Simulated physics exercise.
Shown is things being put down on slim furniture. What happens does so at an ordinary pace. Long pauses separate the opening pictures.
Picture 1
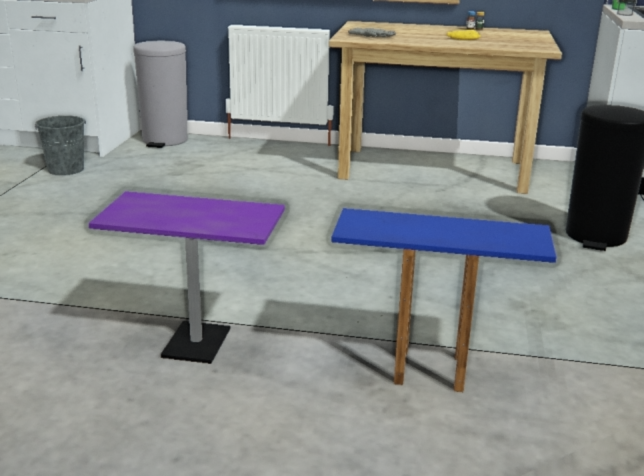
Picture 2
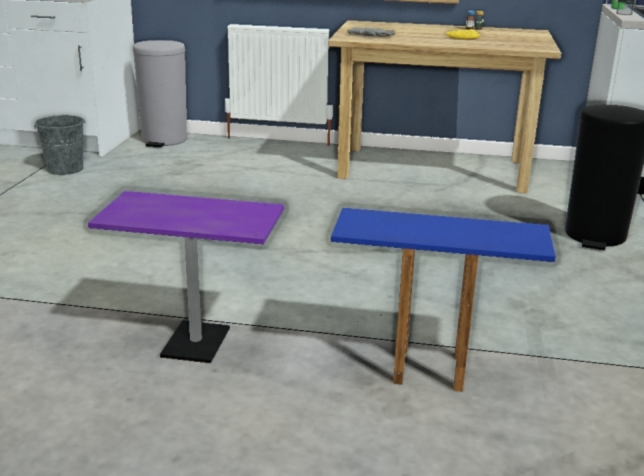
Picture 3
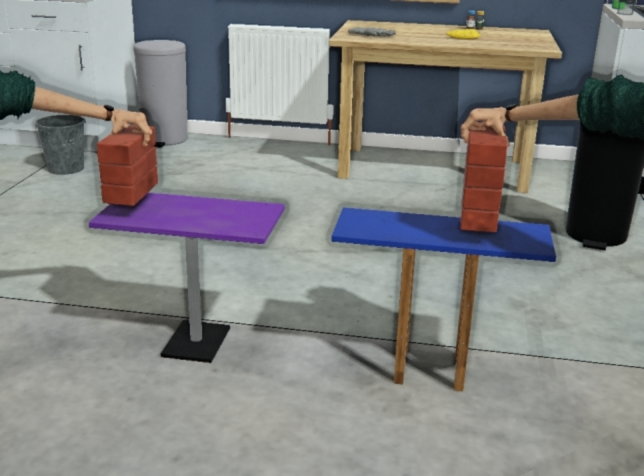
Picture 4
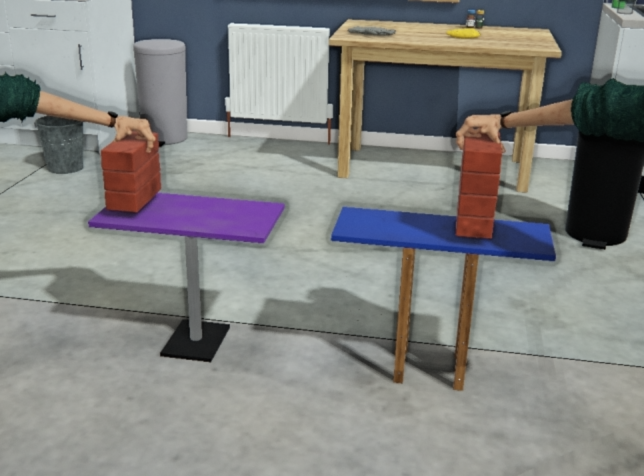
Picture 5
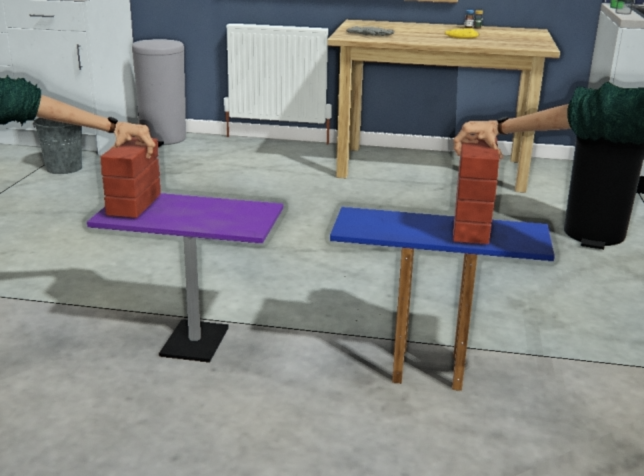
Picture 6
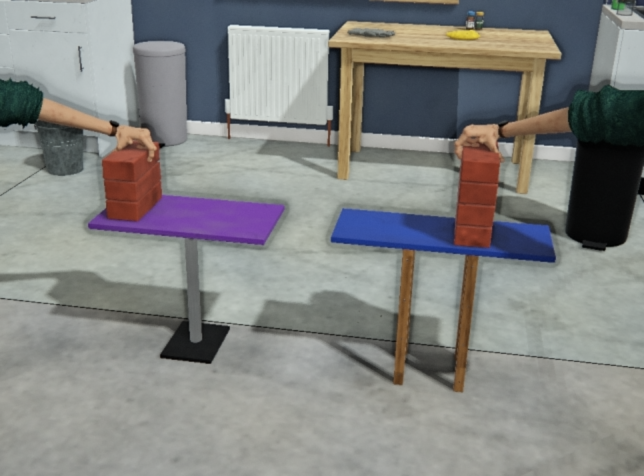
To begin with, a purple side table and a blue plant stand are bare in a kitchen-like room. Then two hands bring in stacks of red bricks, lowering one onto the purple top's left side and a taller one onto the blue top's right side, and keep hold of both.
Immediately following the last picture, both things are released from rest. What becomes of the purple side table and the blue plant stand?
Here the purple side table falls over, the blue plant stand stays standing.
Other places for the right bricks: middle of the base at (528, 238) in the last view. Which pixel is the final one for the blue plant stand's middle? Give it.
Roughly (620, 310).
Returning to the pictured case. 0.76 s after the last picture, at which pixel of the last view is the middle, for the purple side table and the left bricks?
The purple side table at (128, 213), the left bricks at (67, 202).
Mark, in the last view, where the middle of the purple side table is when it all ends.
It ends up close to (52, 262).
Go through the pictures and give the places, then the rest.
In the first picture, purple side table (190, 216); blue plant stand (443, 234).
In the second picture, blue plant stand (442, 233).
In the third picture, still on the way; purple side table (190, 216); left bricks (129, 164).
In the fourth picture, still on the way; blue plant stand (442, 232); right bricks (478, 183).
In the fifth picture, still on the way; purple side table (189, 215); left bricks (132, 176).
In the sixth picture, in place, still held; purple side table (190, 217); blue plant stand (442, 234); right bricks (476, 192).
Then, 0.76 s later than the last frame, purple side table tilted by 25° near (129, 213); blue plant stand at rest near (442, 234).
Then, 0.98 s later than the last frame, purple side table tilted by 65° near (65, 257); blue plant stand at rest near (442, 234).
When it is over, the purple side table overbalances, near (51, 262); the blue plant stand holds firm, near (442, 234).
